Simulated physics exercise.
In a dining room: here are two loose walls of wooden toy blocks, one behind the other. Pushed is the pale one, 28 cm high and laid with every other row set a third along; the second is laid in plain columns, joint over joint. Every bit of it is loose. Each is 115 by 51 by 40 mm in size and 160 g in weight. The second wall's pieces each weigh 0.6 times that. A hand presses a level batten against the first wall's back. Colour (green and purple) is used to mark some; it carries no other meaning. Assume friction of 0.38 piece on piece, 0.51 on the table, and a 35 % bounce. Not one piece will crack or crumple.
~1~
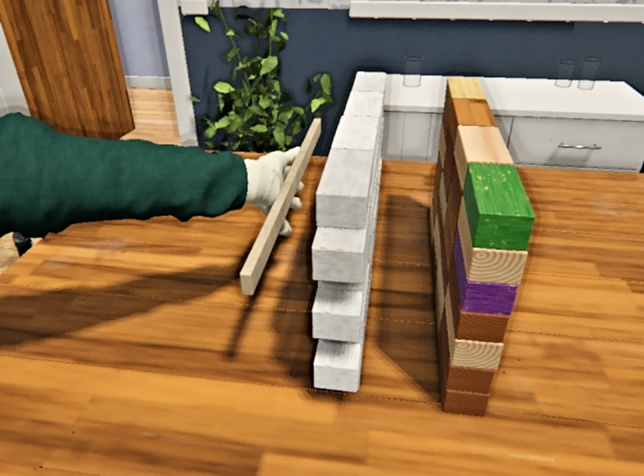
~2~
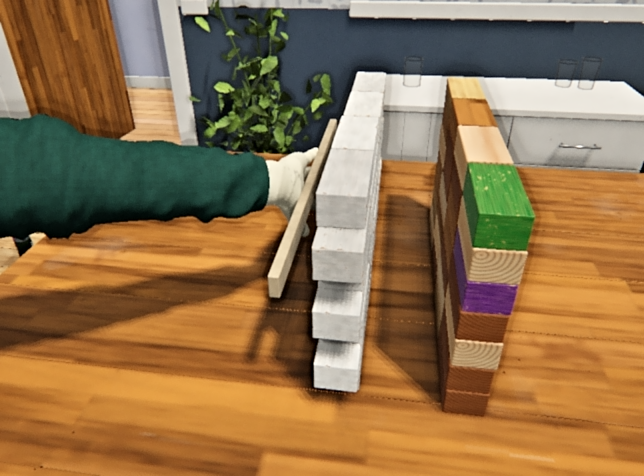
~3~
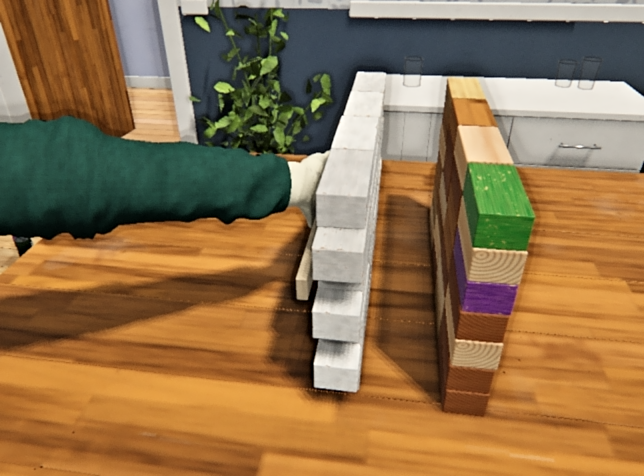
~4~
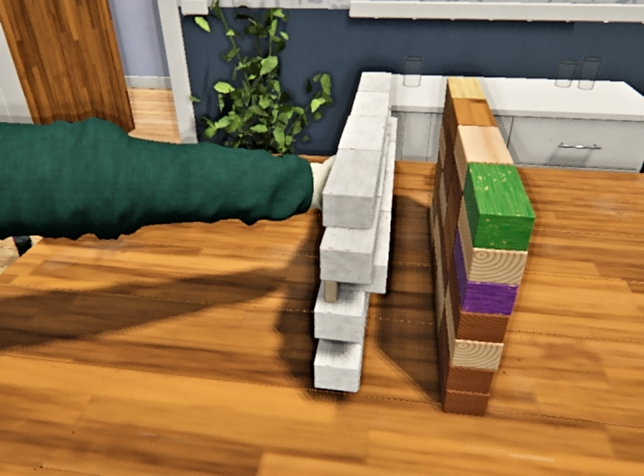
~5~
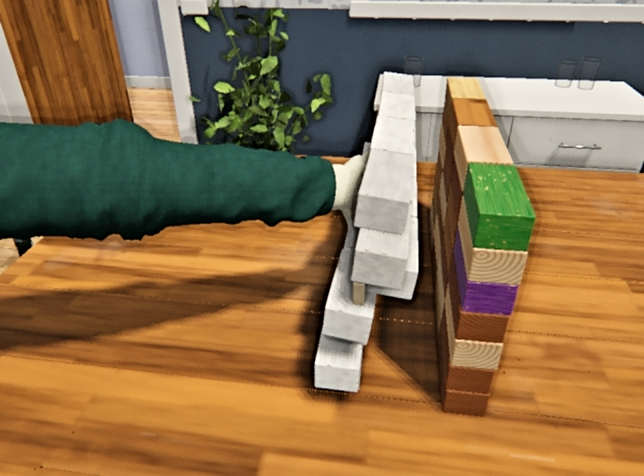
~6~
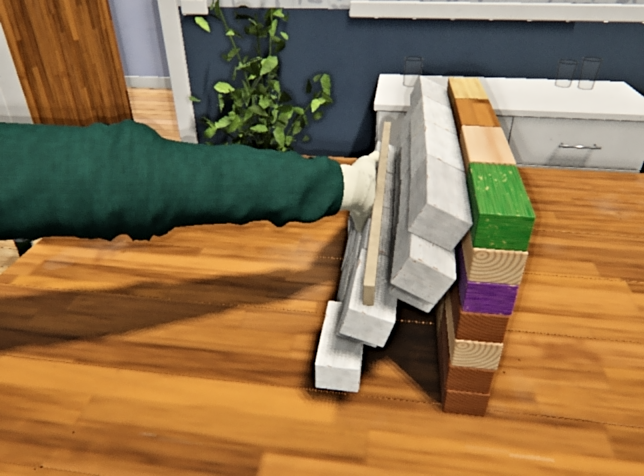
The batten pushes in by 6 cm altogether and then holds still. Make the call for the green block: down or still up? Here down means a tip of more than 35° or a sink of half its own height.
My call: Down.
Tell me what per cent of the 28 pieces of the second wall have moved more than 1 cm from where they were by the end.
85 %.
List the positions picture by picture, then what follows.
In the first picture (places mark the middle of the side facing us), batten (246, 285) 7 cm from the wall; green block (499, 186); purple block (489, 299); the rest undisturbed.
In the second picture, batten (274, 287) 36 mm from the wall; green block (499, 186).
In the third picture, batten (302, 290) 6 mm from the wall; green block (499, 186).
In the fourth picture, batten (330, 292) 24 mm in; green block (499, 186).
In the fifth picture, batten (359, 295) 54 mm in; green block (499, 186); the rest undisturbed.
In the sixth picture, batten (368, 296) 6 cm in, stopped; green block (500, 186); purple block (490, 299); the rest undisturbed.
Then, 0.18 s after the last picture, 12 of the pale wall down; none of the 28 blocks of the second wall down, 26 disturbed; green block leaning 17°; purple block leaning 17°.
Then, 0.40 s after the last picture, 12 of the pale wall down; 24 of the 28 blocks of the second wall down; green block leaning 56°, 17 cm lower; purple block leaning 69°, 12 cm lower.
At rest, 12 of the pale wall down; 24 of the 28 blocks of the second wall down; green block on its side; purple block on its side.
